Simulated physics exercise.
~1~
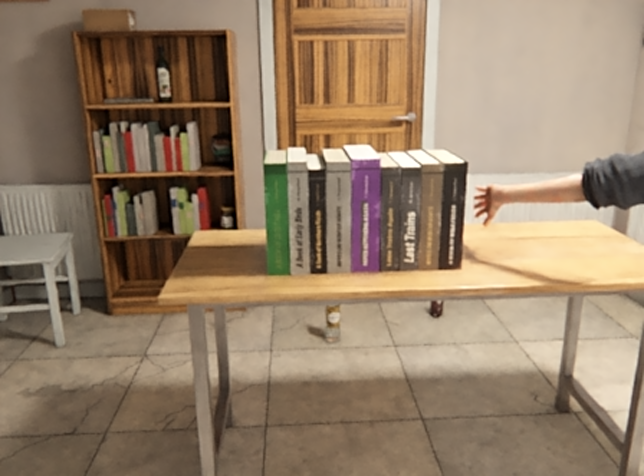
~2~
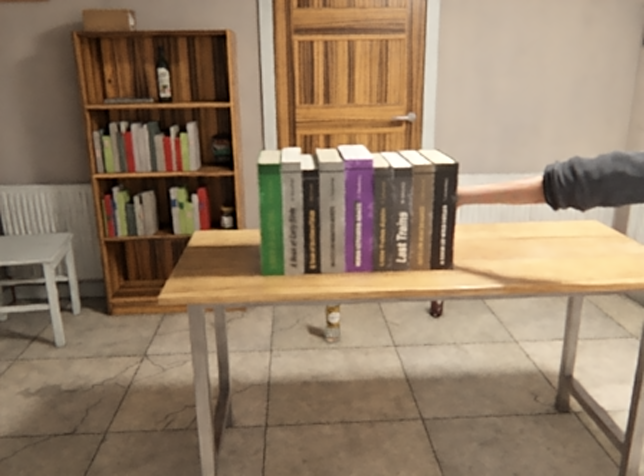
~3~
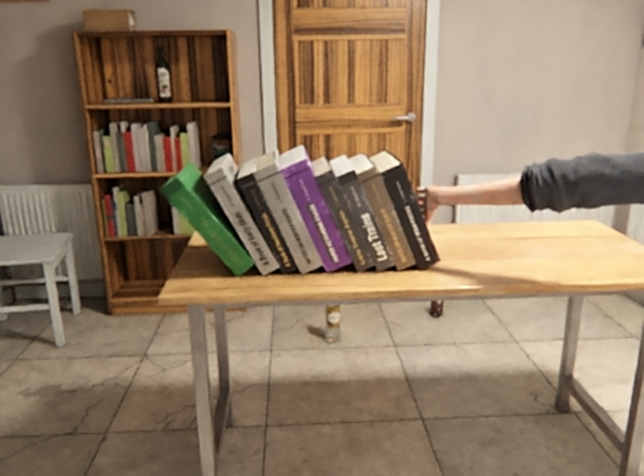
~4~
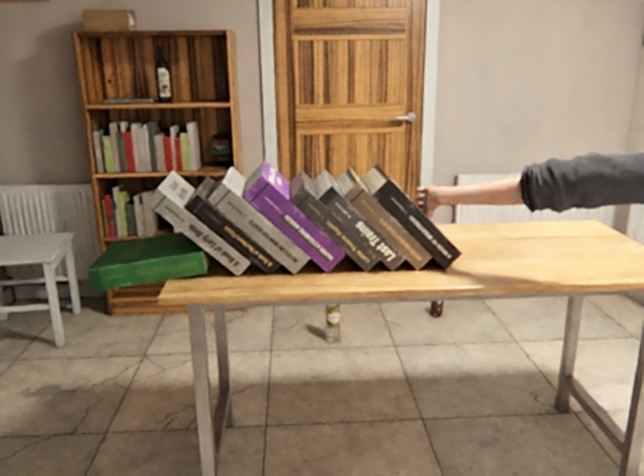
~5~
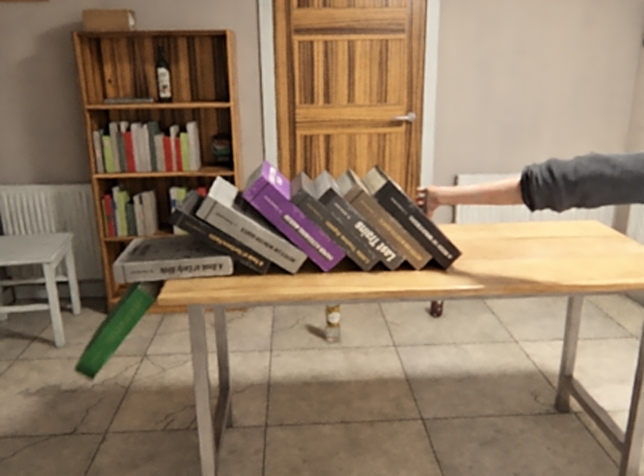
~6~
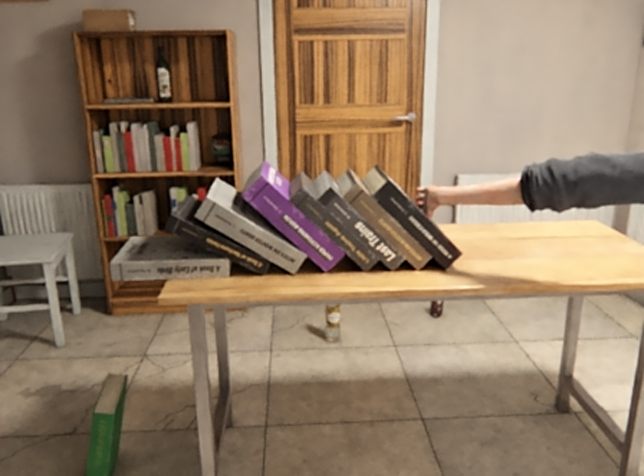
In a dining room seen from the front by a still camera, a row of nine thick, book-like files stands upright on a wooden table, a green one at the left end and a purple one near the middle, with a bookcase and door behind. A hand reaches in from the right and pushes the row leftward. The files lean over to the left, and the green one tips onto its side over the table's edge. It drops to the floor while the grey file beside it falls flat, jutting past the edge. The others, including the purple one, stay slanted on the table.
